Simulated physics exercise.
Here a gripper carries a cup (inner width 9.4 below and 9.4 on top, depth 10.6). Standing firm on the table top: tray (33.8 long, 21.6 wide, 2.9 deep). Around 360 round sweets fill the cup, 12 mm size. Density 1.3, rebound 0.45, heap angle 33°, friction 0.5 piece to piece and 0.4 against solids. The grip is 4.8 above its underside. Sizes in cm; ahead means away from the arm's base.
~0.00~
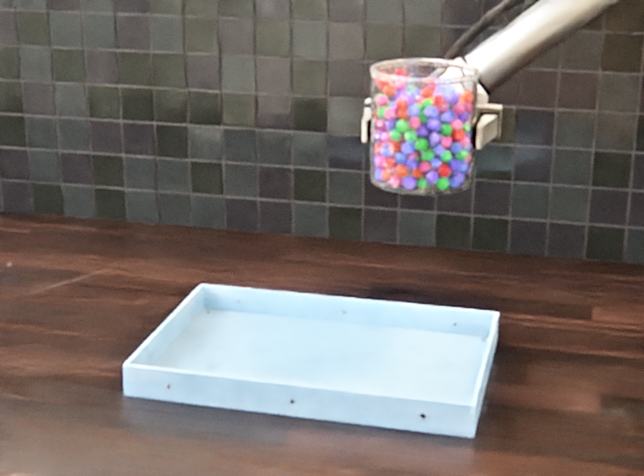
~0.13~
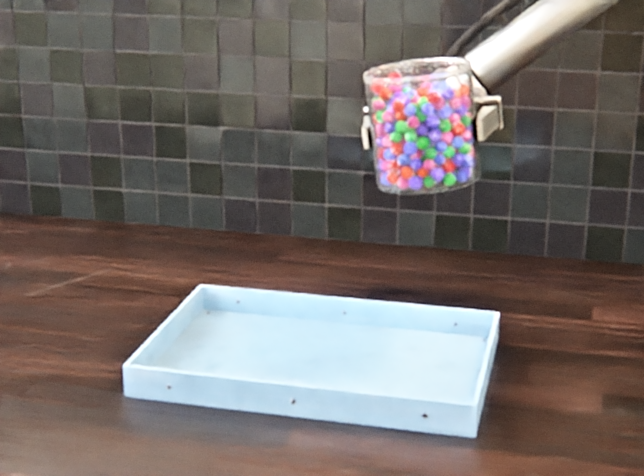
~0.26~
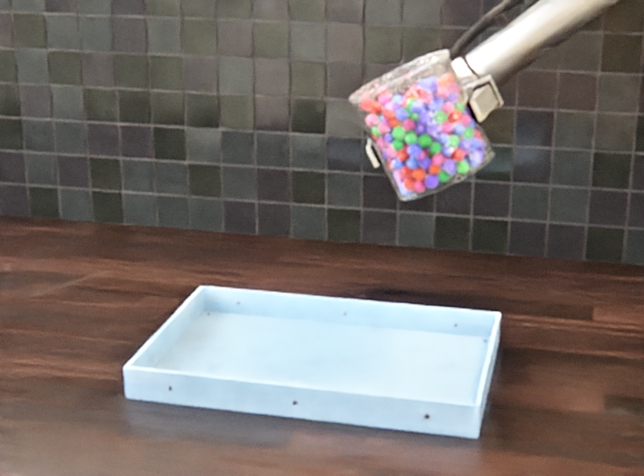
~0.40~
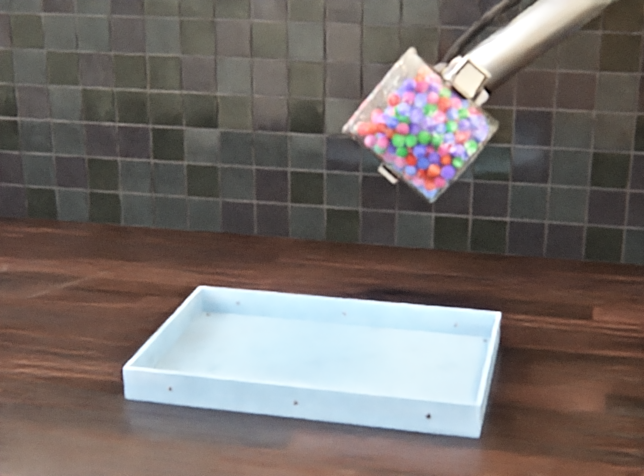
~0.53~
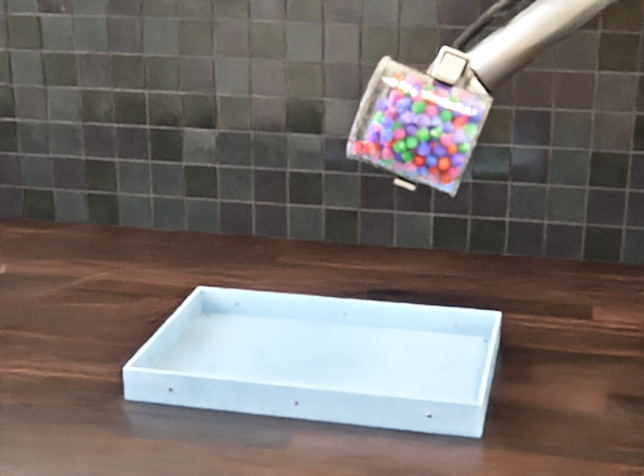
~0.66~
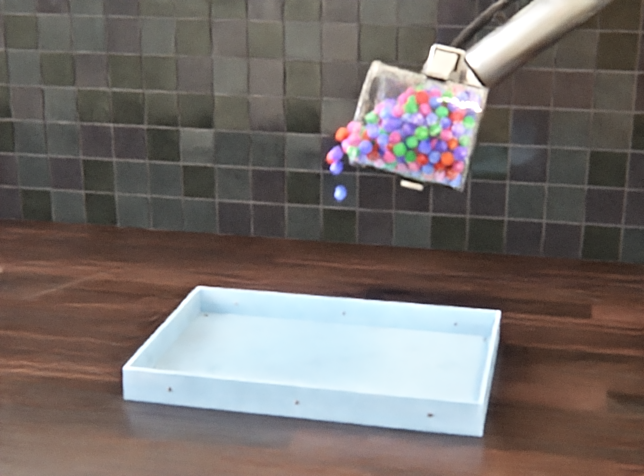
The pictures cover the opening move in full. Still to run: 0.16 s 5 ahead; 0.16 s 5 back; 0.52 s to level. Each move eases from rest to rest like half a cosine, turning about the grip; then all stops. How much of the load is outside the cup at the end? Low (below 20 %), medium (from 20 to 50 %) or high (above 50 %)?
Outside the cup the share is medium, from 20 to 50 %.
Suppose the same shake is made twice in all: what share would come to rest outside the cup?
Then about 50 per cent.
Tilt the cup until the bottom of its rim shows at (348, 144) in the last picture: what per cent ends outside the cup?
About 15 per cent.
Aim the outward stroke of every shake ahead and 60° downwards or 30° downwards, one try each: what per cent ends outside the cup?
Some 15 and 25 per cent.
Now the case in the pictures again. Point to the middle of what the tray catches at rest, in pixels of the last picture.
Near (258, 352).
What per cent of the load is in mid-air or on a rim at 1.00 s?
Some 26 per cent.
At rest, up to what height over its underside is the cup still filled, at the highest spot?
Some 7.5 cm.
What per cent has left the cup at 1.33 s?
About 35 per cent by then.
After 1.00 s, tilted 79° forward, highest piece 27 above the table; 247 in the cup, 20 in the tray, 92 in flight or on a rim.
After 1.33 s, tilted 19° forward, highest piece 30 above the table; 230 in the cup, 123 in the tray, 2 on the table or floor, 4 in flight or on a rim.
After 1.70 s, level, highest piece 29 above the table; 230 in the cup, 127 in the tray, 2 on the table or floor.
After 2.75 s, level, highest piece 28 above the table; 230 in the cup, 127 in the tray, 2 on the table or floor.
In the end, 230 in the cup, 127 in the tray, 2 on the table or floor. That is 36 % outside the cup.
